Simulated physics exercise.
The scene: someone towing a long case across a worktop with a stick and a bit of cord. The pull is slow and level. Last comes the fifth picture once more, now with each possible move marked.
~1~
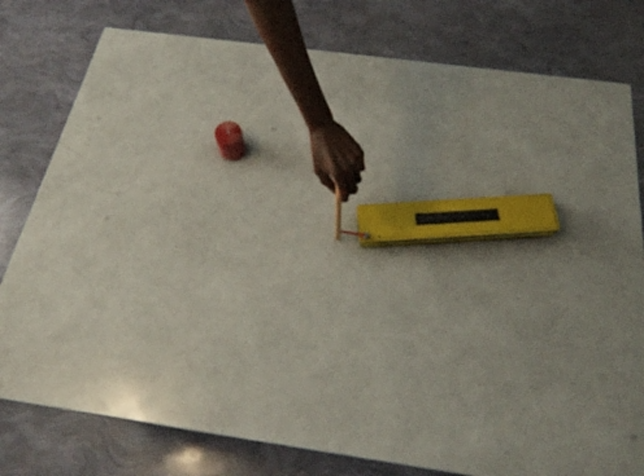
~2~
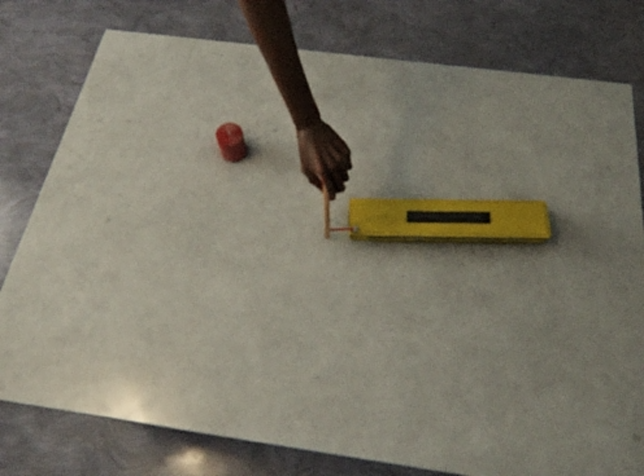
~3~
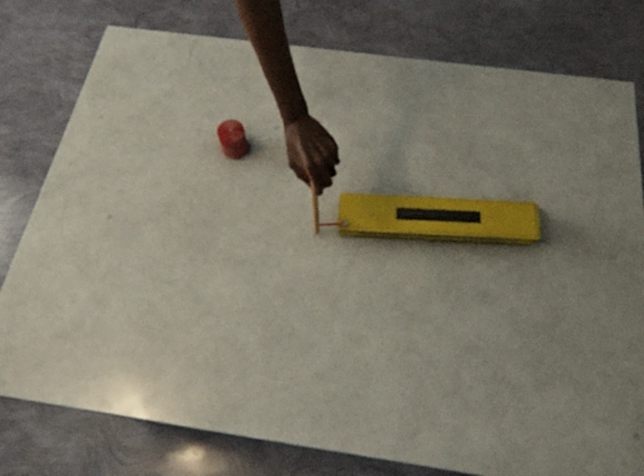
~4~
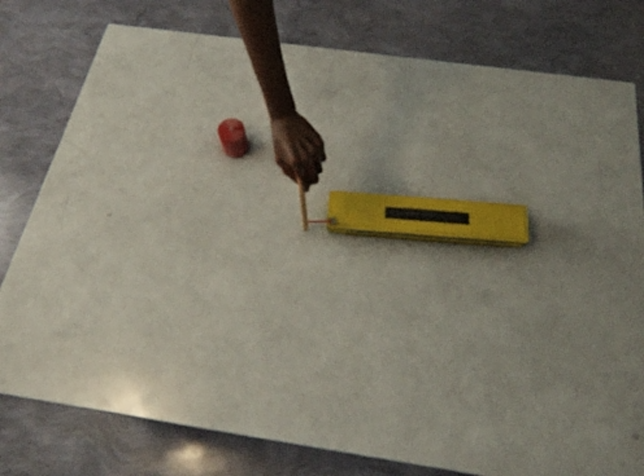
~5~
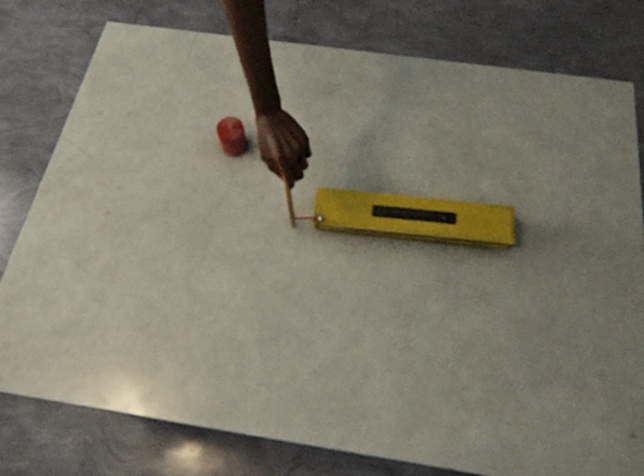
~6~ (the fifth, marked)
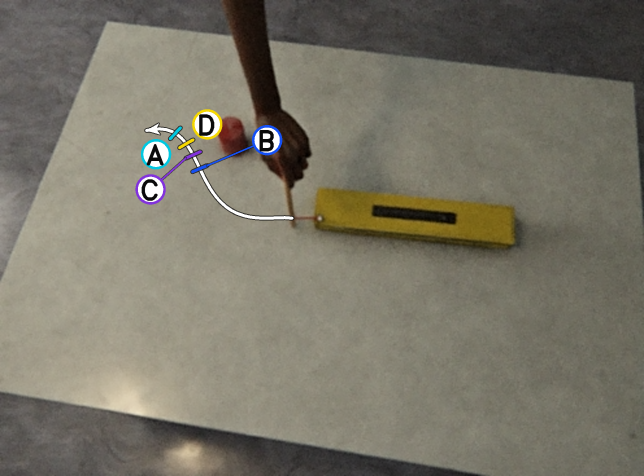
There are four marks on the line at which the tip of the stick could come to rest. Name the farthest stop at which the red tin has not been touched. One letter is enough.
No farther than B.
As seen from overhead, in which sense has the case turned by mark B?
Clockwise.
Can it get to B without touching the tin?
For that mark, yes.
On the copy, A at (175, 133); B at (200, 169); C at (193, 155); D at (186, 144); the route from (292, 218) via (207, 183) to (147, 130).
On B. First, foot of the stick (248, 217), middle of the case (370, 215).
Then, foot of the stick (216, 197), middle of the case (334, 212).
Finally, foot of the stick (200, 170), middle of the case (310, 203); nothing has been touched.
By contrast, A is too far, the tin has been hit; C is too far, the tin has been hit; D is too far, the tin has been hit.
